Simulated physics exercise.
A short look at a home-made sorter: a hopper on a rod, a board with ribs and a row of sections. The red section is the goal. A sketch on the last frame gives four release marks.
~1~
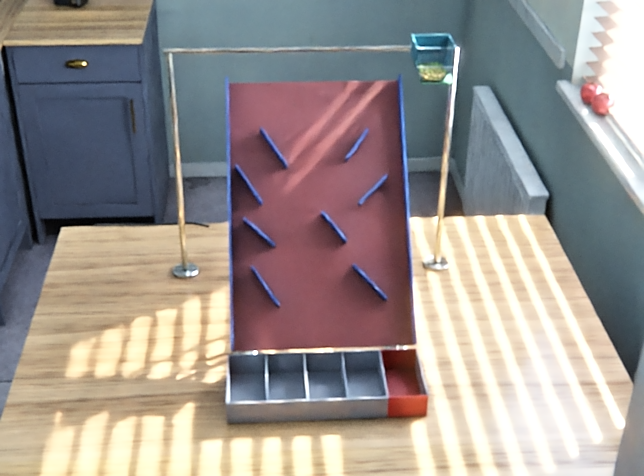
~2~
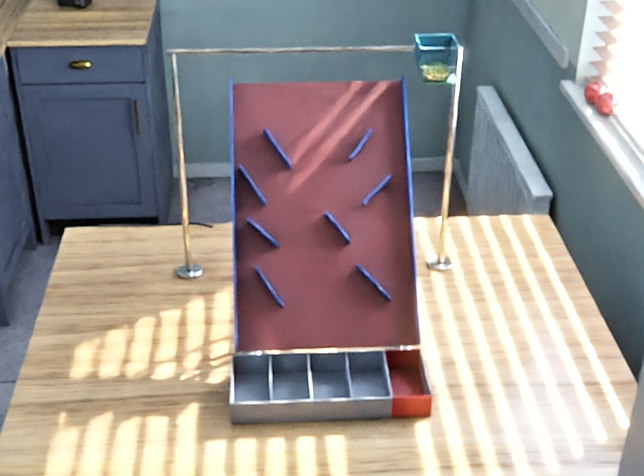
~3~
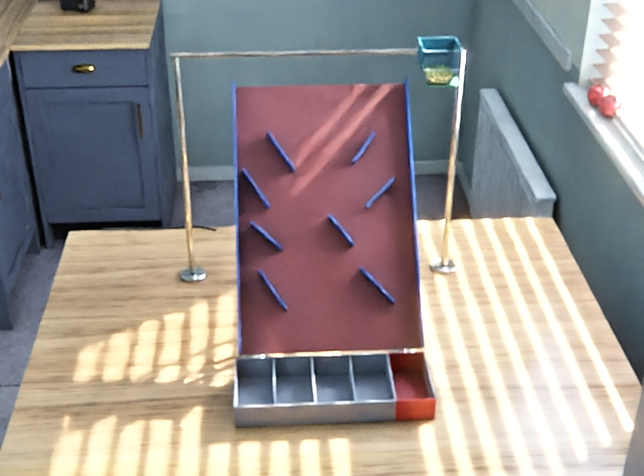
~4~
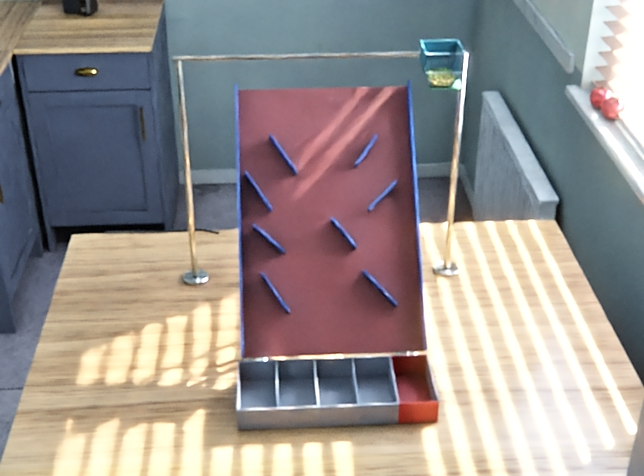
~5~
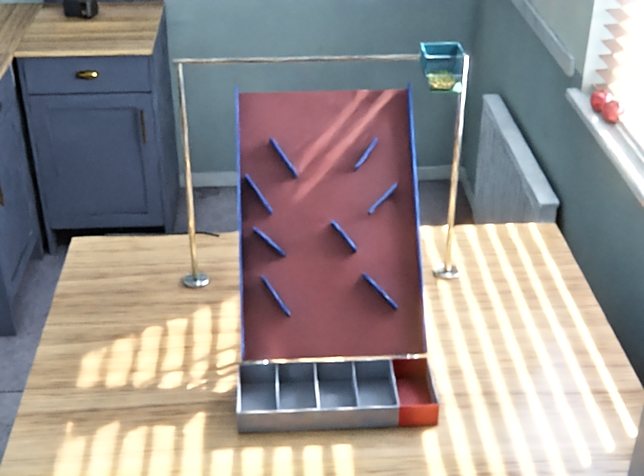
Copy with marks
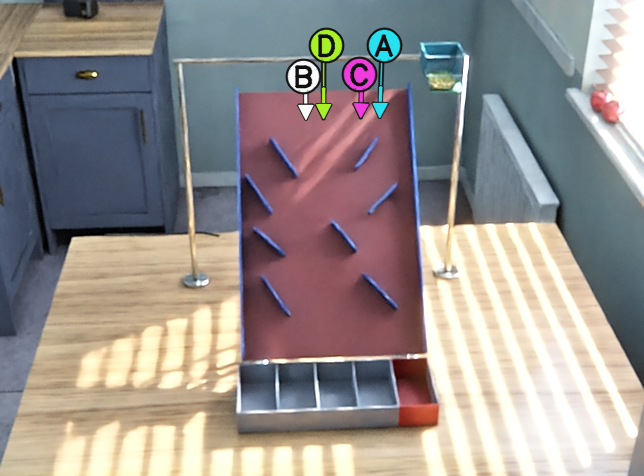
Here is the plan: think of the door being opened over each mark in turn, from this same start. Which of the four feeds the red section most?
A.
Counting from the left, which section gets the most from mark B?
The third.
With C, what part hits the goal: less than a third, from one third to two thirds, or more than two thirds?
From one third to two thirds.
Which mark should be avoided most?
Here it is mark B.
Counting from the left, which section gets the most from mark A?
The fifth from the left.
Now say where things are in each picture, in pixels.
The first picture shows hopper at (432, 71), dried peas, door shut.
The second picture shows ribs (264, 127) to (291, 165), (351, 158) to (371, 129), (239, 164) to (265, 202).
The third picture shows ribs (367, 205) to (394, 178), (251, 221) to (282, 248), (330, 215) to (354, 243).
The fourth picture shows ribs (262, 273) to (289, 311), (364, 270) to (397, 304).
The fifth picture shows red section at (419, 414), number 5 of 5 from the left.
On the marked copy, mark A meets the board at (379, 112); mark B meets the board at (305, 114); mark C meets the board at (360, 112); mark D meets the board at (323, 113).
Choosing A, most in the red section, about a quarter in other sections.
Choosing B, a small part in the red section, most in other sections, a small part outside the box.
Choosing C, about a third in the red section, about two thirds in other sections.
Choosing D, about a third in the red section, about half in other sections, a small part outside the box.
